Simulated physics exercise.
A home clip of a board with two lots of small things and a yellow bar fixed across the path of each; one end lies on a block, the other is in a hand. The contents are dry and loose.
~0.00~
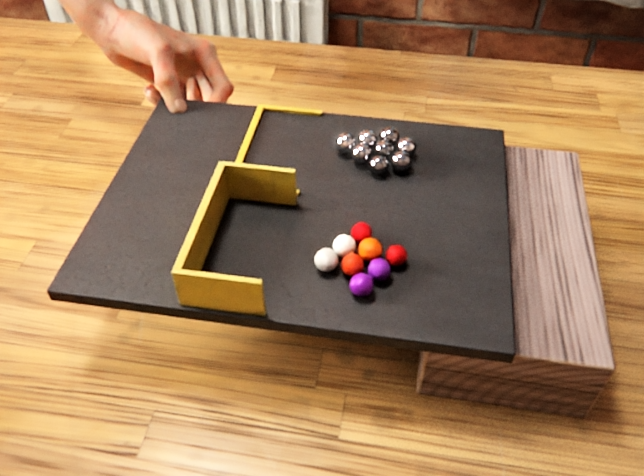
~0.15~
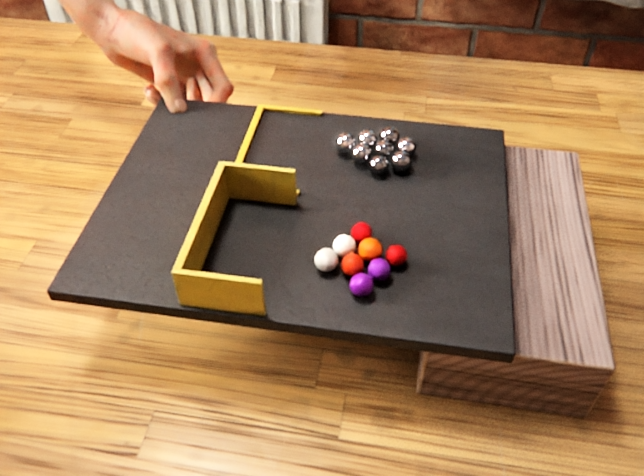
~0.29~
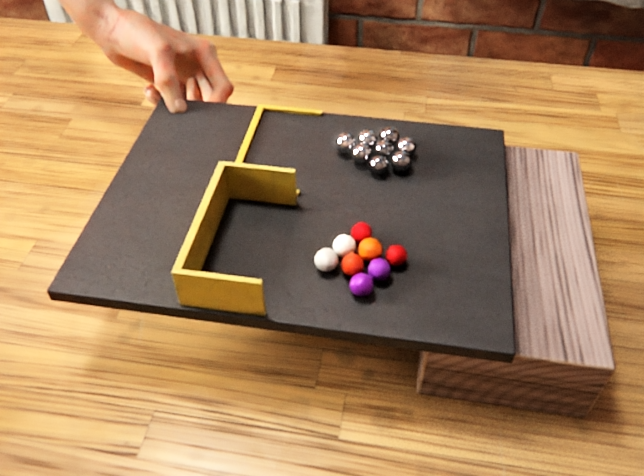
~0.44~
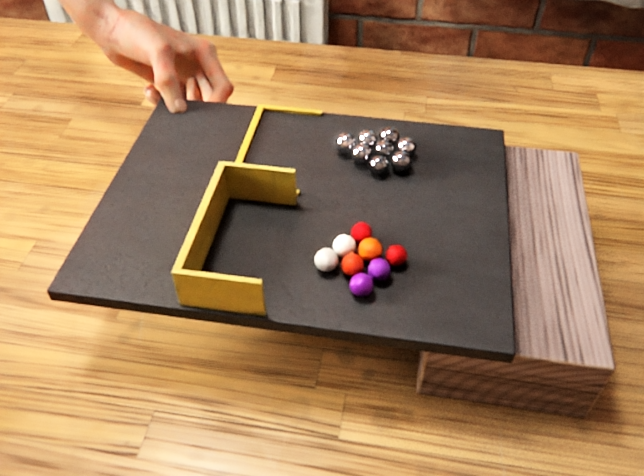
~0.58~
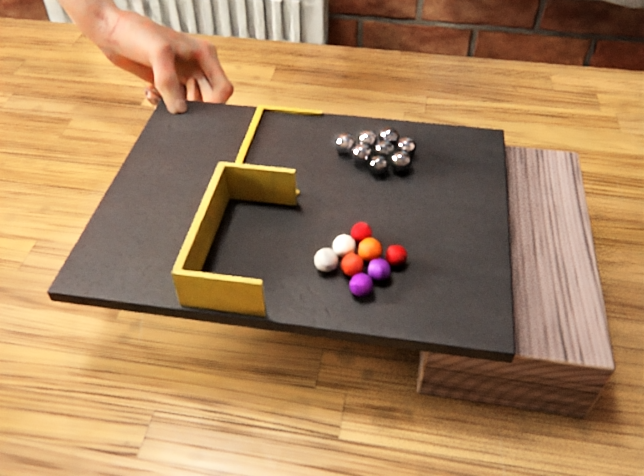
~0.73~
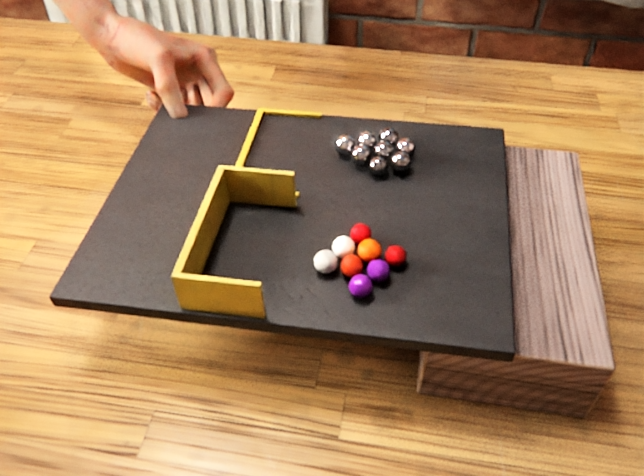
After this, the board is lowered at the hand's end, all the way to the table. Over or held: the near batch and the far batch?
Here the near batch halts at the strip, and the far batch passes the strip.
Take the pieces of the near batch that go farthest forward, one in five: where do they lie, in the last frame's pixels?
At about (217, 303).
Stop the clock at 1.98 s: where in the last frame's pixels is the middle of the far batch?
Roughly at (25, 168).
By 1.11 s, board sloping at 8°; near batch on its way down; far batch on its way down.
By 1.51 s, board sloping at 14°; near batch has reached its bar; far batch roughly half past its bar.
By 1.98 s, board resting at 15°; near batch has reached its bar; far batch every one past its bar.
When it is over (3.2 s), board resting at 15°; near batch gathered behind its bar; far batch every one past its bar.
